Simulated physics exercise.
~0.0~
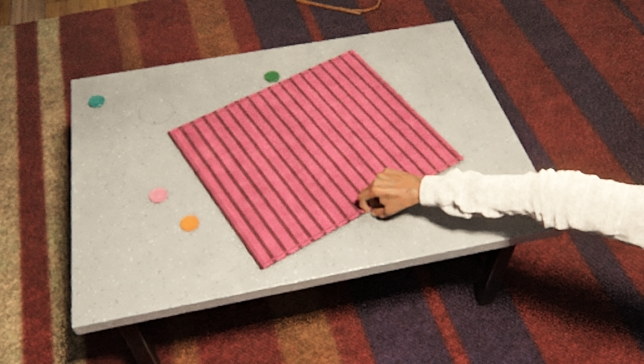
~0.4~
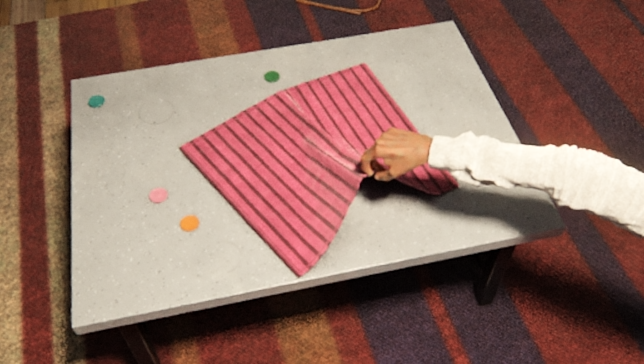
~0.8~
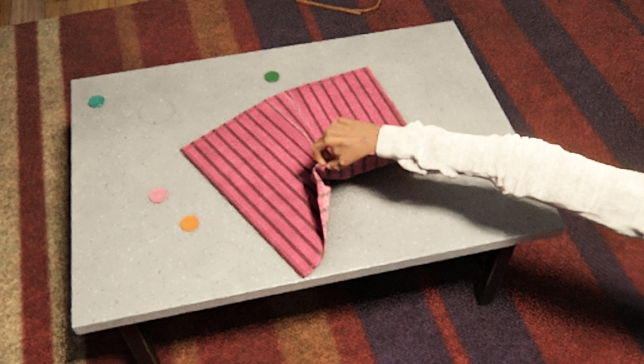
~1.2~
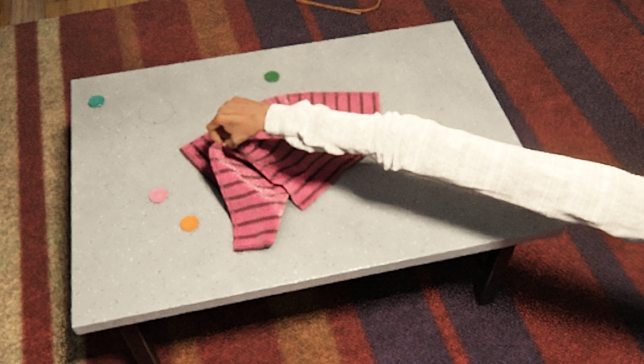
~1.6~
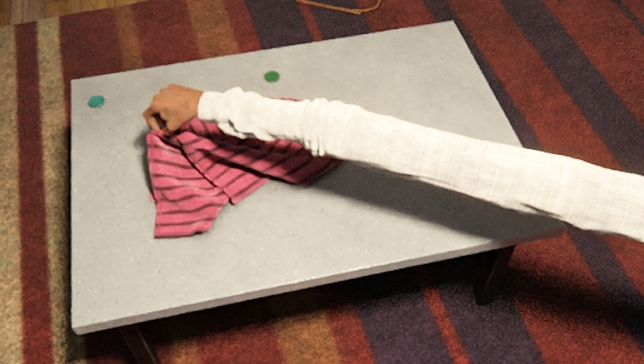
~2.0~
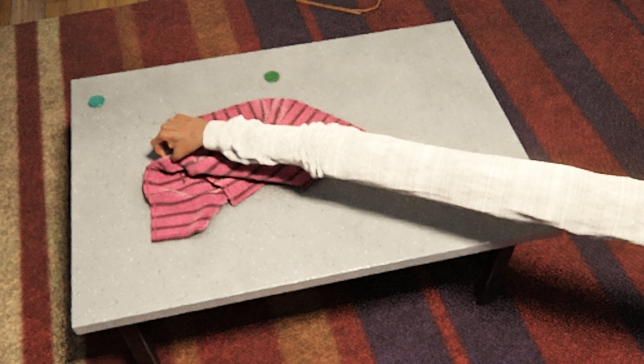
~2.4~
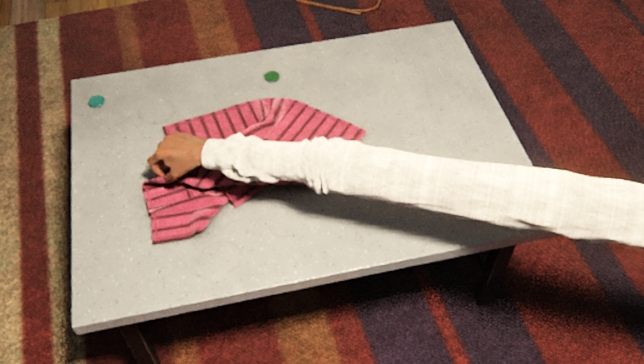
A pink cloth with dark stripes lies flat on a pale gray table, with green, teal, pink and orange discs around it. A hand in a white sleeve pinches its lower right edge and lifts it, folding the cloth as it draws the edge inward. The arm reaches farther left, dragging the bunching cloth across the tabletop toward the pink and orange discs. The hand then lowers the gathered fabric and settles it in a crumpled heap. At the end, the hand still rests on the cloth, which hides the pink and orange discs, while the green and teal ones remain uncovered.
